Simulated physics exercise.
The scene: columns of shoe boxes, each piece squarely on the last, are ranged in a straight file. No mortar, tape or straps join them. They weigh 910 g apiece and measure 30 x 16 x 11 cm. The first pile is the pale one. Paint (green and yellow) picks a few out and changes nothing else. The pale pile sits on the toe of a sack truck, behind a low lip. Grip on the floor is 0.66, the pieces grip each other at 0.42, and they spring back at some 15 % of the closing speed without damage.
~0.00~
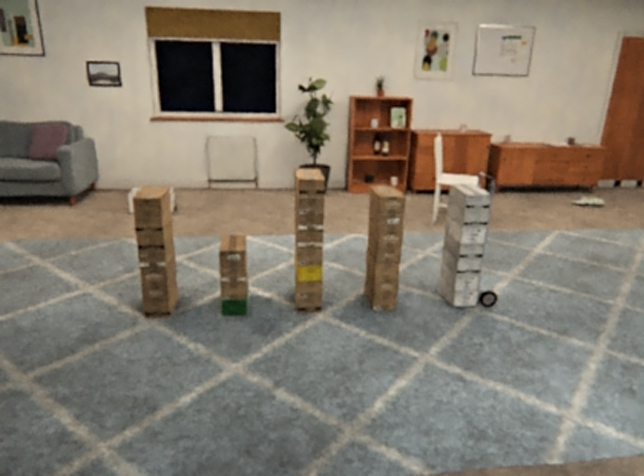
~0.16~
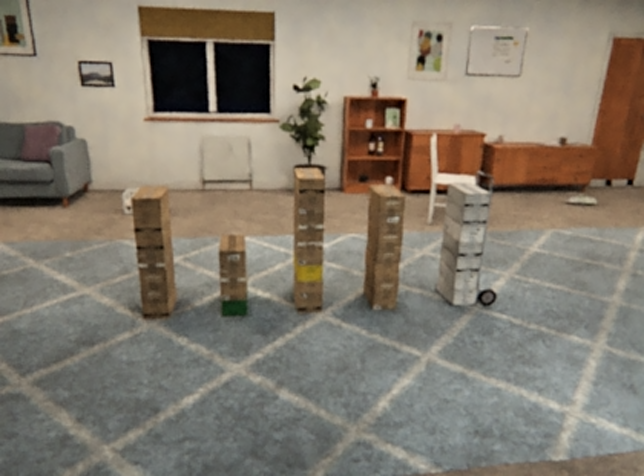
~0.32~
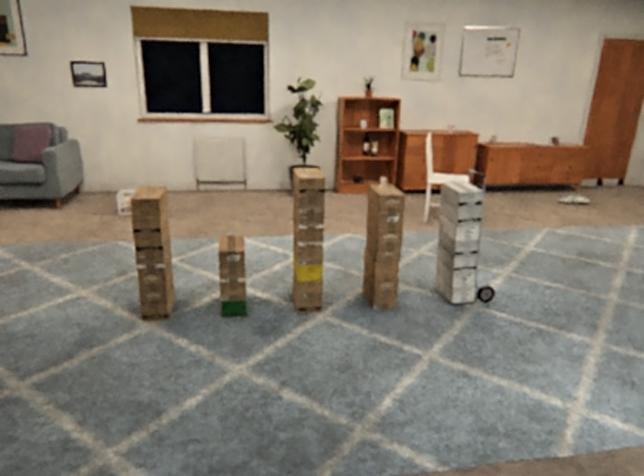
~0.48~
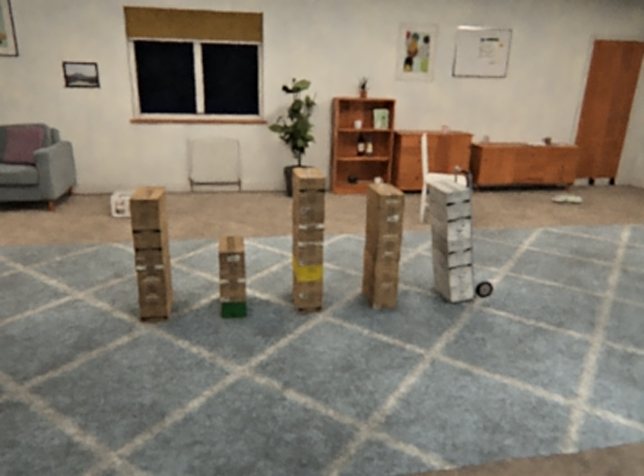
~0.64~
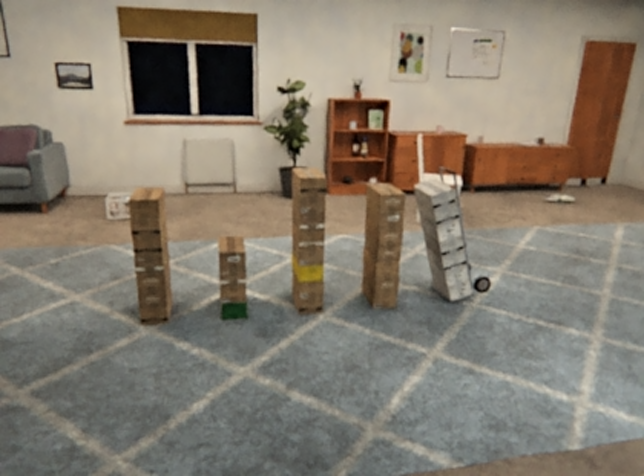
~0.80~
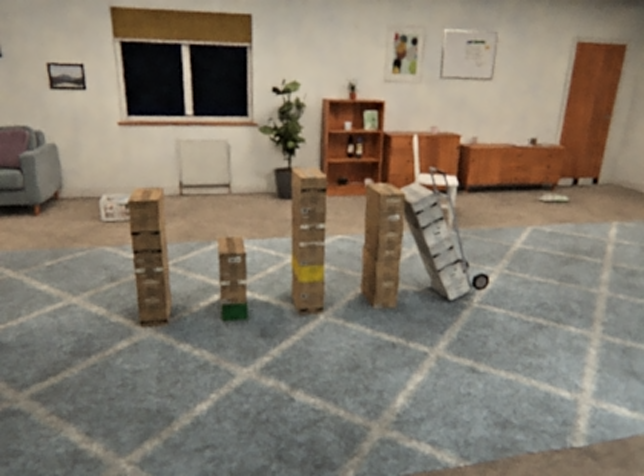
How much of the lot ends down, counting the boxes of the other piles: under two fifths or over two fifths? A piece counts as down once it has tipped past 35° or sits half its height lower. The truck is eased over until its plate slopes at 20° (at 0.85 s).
It comes to over two fifths.
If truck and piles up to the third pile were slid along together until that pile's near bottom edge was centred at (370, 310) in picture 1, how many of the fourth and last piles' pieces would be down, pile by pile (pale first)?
In that case fourth 3, last 0.
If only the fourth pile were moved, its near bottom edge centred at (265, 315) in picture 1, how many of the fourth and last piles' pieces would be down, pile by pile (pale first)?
Then fourth 4, last 6.
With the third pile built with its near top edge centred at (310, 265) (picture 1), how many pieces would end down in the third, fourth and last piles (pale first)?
Then third 1, fourth 3, last 0.
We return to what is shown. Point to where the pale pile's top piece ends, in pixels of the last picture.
Around (342, 269).
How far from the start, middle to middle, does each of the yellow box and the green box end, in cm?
About: Yellow 40, green 0.
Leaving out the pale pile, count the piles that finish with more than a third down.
4 of them.
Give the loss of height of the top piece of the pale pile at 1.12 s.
About 10 cm.
After 1.12 s, 7 of the pale pile down; none of the 26 other boxes down, 7 disturbed.
After 1.52 s, 7 of the pale pile down; 7 of the 26 other boxes down; yellow box 7° from how it stood.
After 2.08 s, 7 of the pale pile down; 14 of the 26 other boxes down; yellow box on its side; green box 12° from how it stood.
After 2.62 s, 7 of the pale pile down; 23 of the 26 other boxes down; yellow box on its side.
In the end (3.9 s), 7 of the pale pile down; 23 of the 26 other boxes down; yellow box on its side; green box unmoved. That is 88 per cent. From the last view, middles, yellow box near (258, 298), green box near (233, 302).
